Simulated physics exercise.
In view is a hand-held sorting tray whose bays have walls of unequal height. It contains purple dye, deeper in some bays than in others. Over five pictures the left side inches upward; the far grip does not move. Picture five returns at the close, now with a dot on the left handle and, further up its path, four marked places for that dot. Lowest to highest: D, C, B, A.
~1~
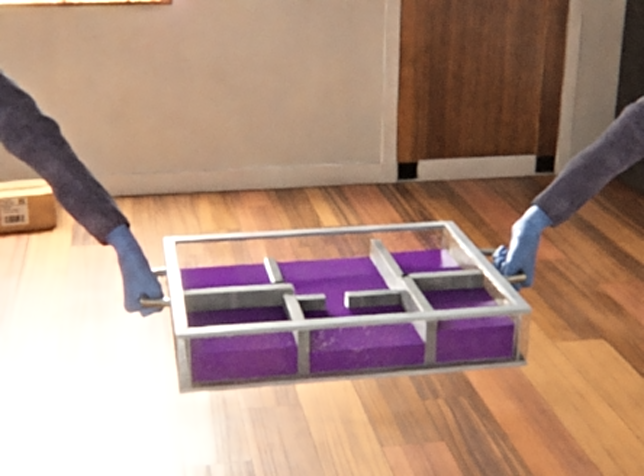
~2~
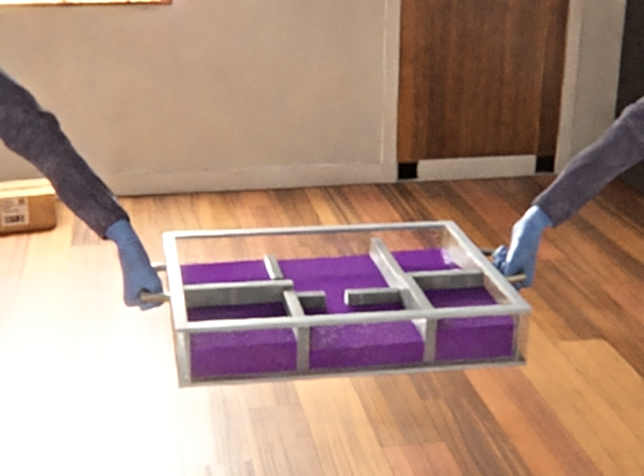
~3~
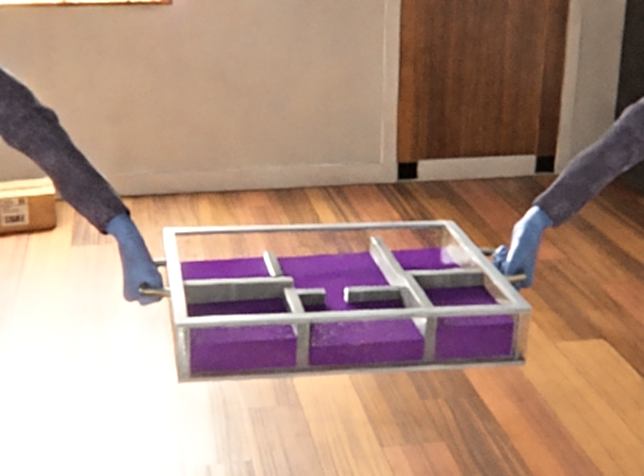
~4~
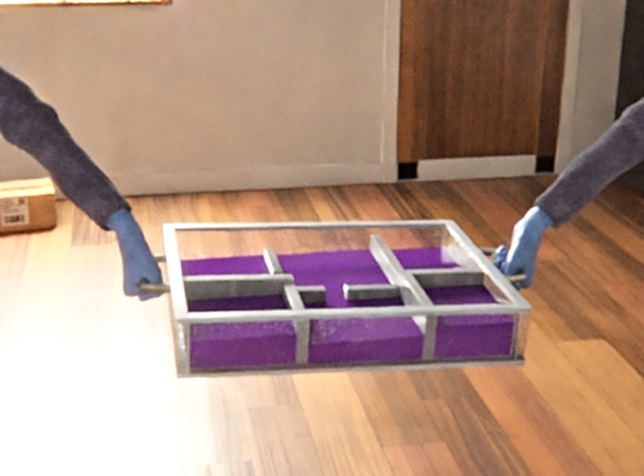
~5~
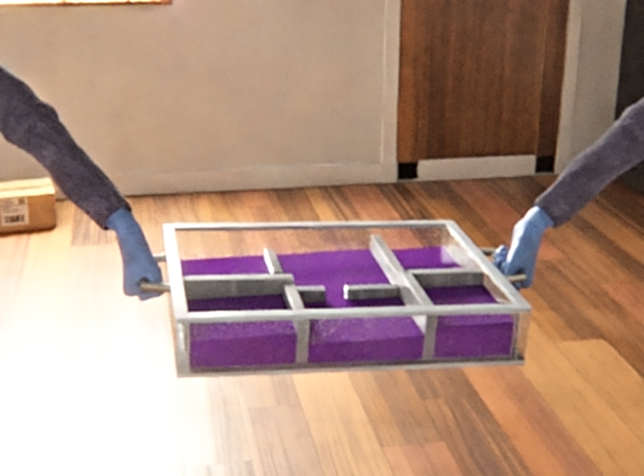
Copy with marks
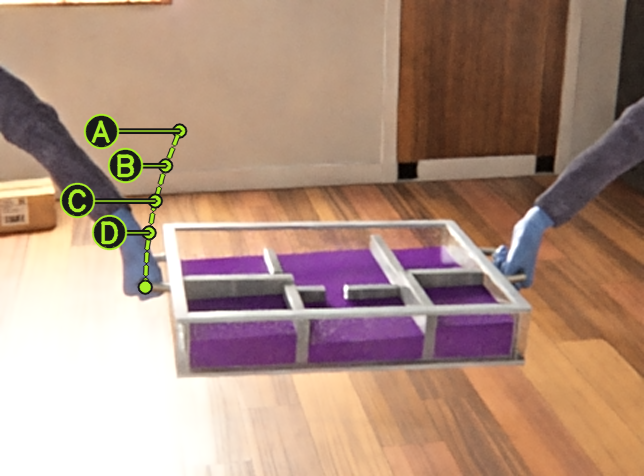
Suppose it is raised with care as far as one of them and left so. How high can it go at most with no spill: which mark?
That is stop C.
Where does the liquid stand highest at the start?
The front right bay.
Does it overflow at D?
No, that is safe.
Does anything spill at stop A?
Yes.
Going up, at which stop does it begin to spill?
B.
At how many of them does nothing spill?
Two of the four.
On the marked copy, A at (179, 131); B at (165, 165); C at (155, 200); D at (149, 232).
For stop A, about 24 % goes over the rim.
For stop B, about 10 % goes over the rim.
For stop C, nothing spills; the back middle bay holds the most.
For stop D, nothing spills; the back middle bay holds the most.
